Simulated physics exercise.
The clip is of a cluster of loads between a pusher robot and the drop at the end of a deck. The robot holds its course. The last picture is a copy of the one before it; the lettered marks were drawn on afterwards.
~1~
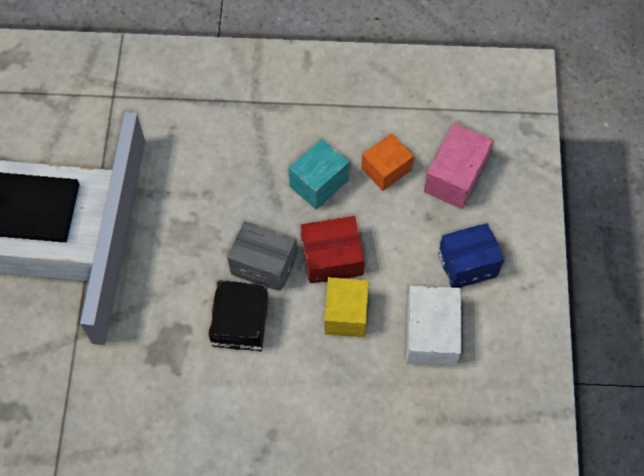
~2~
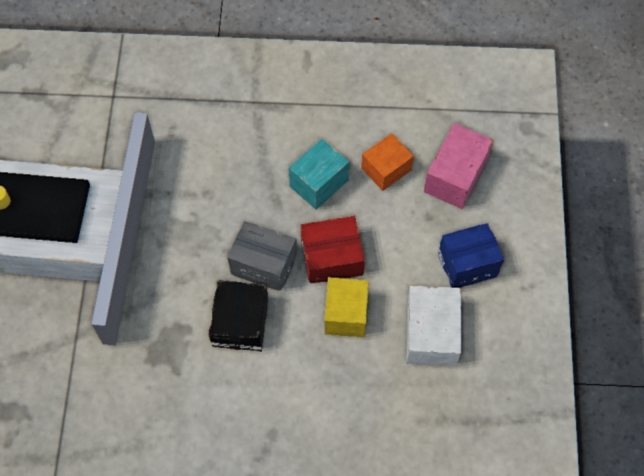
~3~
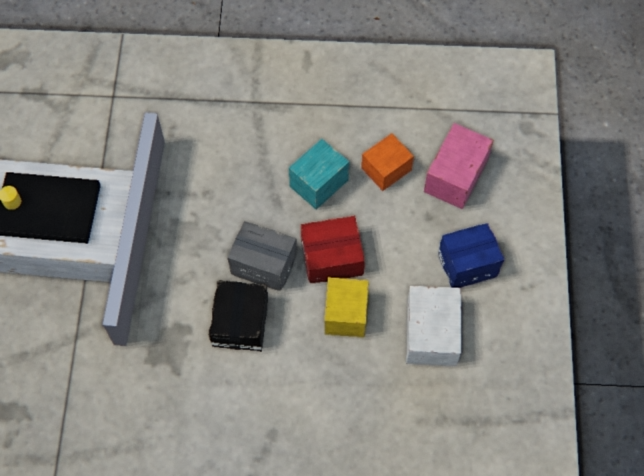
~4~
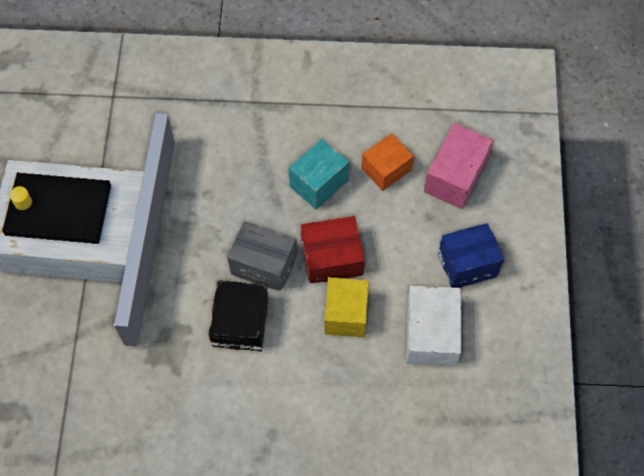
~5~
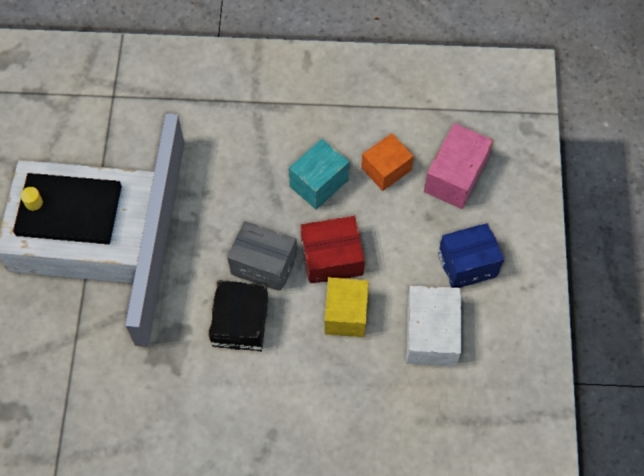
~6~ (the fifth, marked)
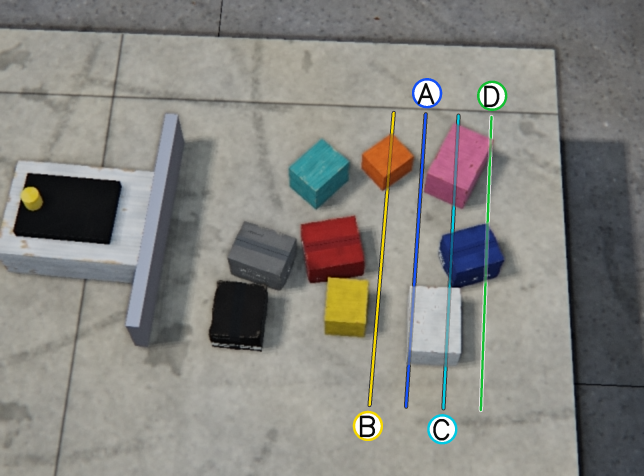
A pusher robot with a wide grey blade crept steadily to the right across a stone deck, a yellow knob coming into view on its back, while the colourful crates and boxes ahead sat still, untouched.
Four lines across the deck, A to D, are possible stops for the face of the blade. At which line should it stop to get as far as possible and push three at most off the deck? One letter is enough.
Stop at D.
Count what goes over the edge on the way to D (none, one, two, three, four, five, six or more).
Three.
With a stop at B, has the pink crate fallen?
No.
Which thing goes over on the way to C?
The blue box goes over.
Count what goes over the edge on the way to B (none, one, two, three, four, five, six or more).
By then, none.
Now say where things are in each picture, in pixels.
The first picture shows robot (32, 207); orange crate (387, 162); grey box (263, 256).
The second picture shows robot (43, 207); black box (239, 316).
The third picture shows robot (54, 208); blue box (470, 257).
The fourth picture shows robot (65, 208); turquoise crate (319, 174).
The fifth picture shows robot (75, 208); red box (333, 250); orange crate (387, 162); grey box (263, 256).
On the copy, A at (416, 251); B at (382, 249); C at (451, 252); D at (487, 254).
On D. First, robot (195, 213); black box (297, 319); red box (364, 250).
Then, robot (315, 218); blue box (536, 263); white crate (509, 330).
Finally, robot (409, 222); blue box over the edge; white crate over the edge; three fallen.
By contrast, A is within the limit but short; B is within the limit but short; C is within the limit but short.
